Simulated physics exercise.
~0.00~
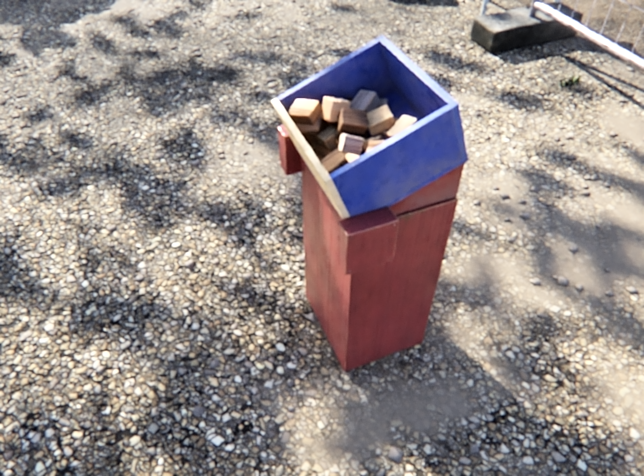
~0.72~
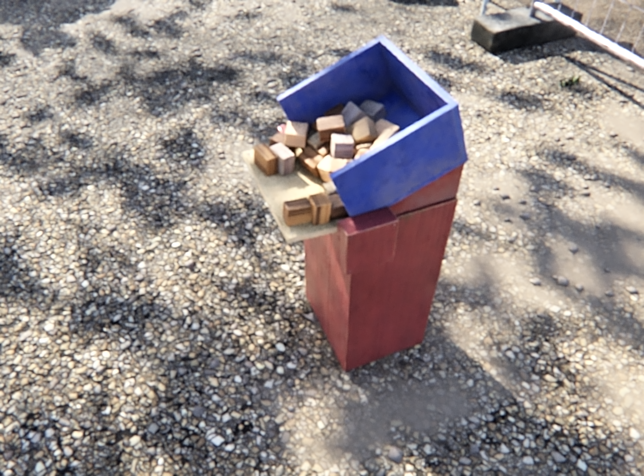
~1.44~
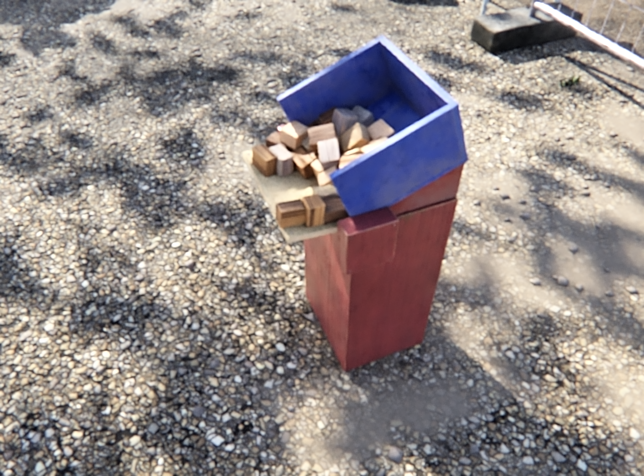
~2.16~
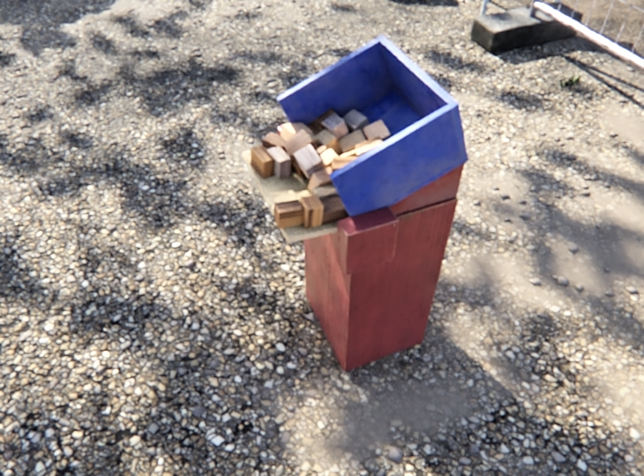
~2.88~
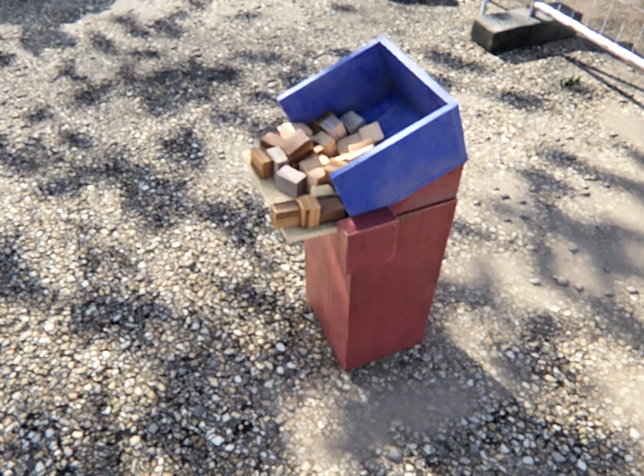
The front flap of a tilted blue bin on a red stand swung down, and the loose wooden blocks inside slid forward onto it. They shifted a little more, then ended heaped across the open flap and the bin floor, with none falling to the gravel.
